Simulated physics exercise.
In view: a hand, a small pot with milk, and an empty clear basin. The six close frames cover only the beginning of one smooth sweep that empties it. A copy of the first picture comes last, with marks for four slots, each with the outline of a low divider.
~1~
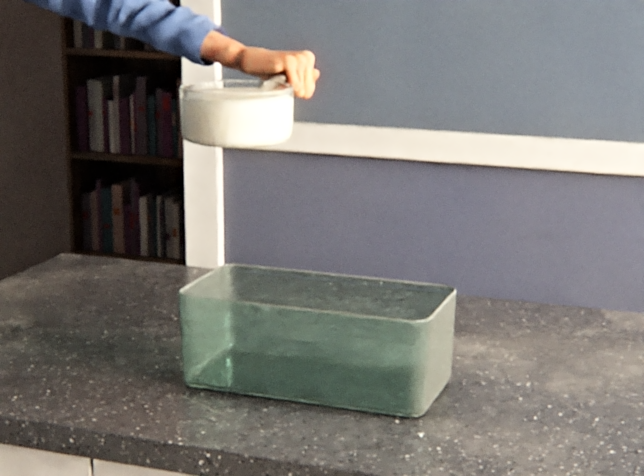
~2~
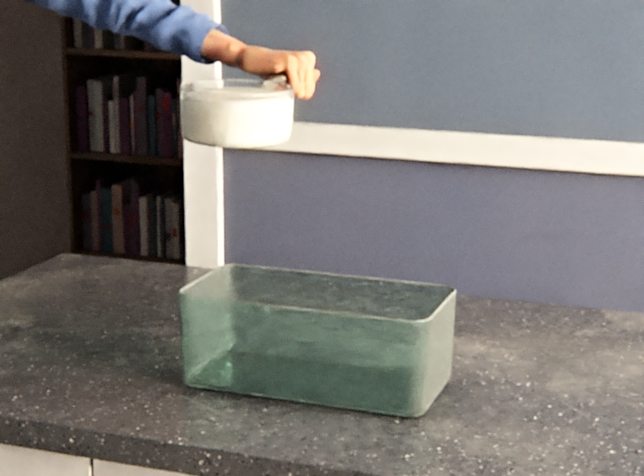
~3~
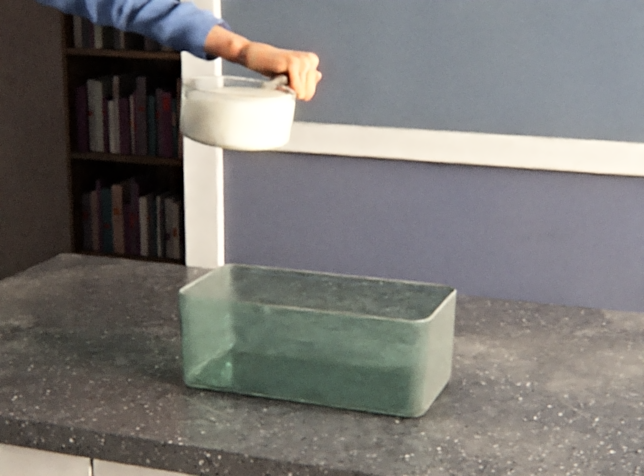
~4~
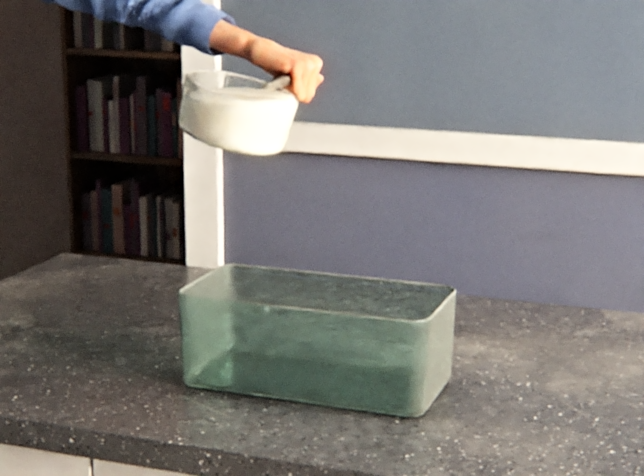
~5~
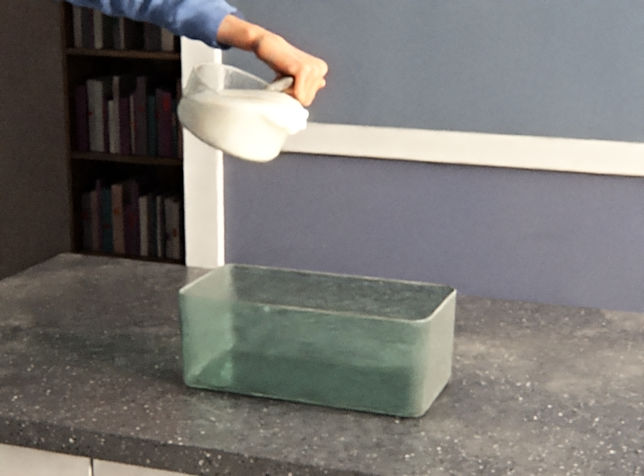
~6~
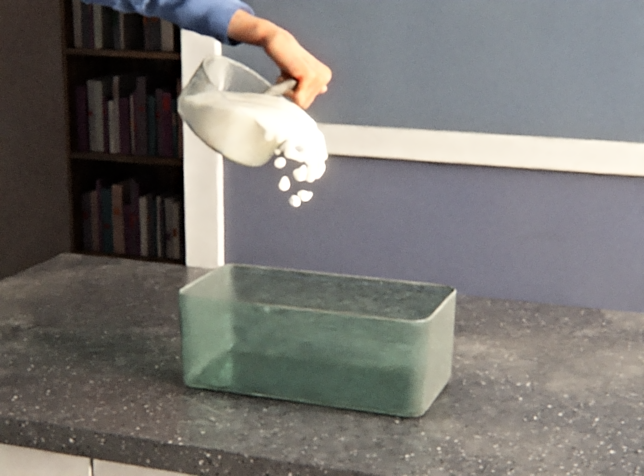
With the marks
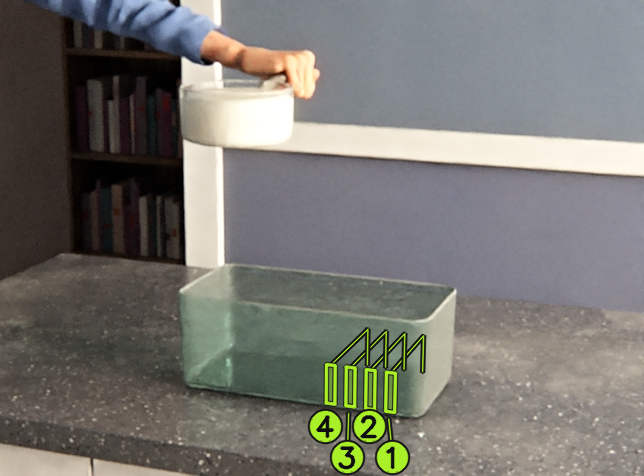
A hand in a blue sleeve held a small clear pot of something white above an empty greenish basin, then tilted it steadily to the right until white clumps tumbled over its lip.
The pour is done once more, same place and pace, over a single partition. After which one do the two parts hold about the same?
Position 4.
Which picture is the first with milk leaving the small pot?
In picture 4.
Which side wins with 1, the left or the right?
The left one.
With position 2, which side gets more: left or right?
The left side.
On the marked copy, 1 at (388, 418); 2 at (368, 415); 3 at (348, 413); 4 at (329, 410).
With 1, about 92 % ends left of the wall and 7 % right of it.
With 2, about 95 % ends left of the wall and 3 % right of it.
With 3, about 72 % ends left of the wall and 26 % right of it.
With 4, about 45 % ends left of the wall and 53 % right of it.
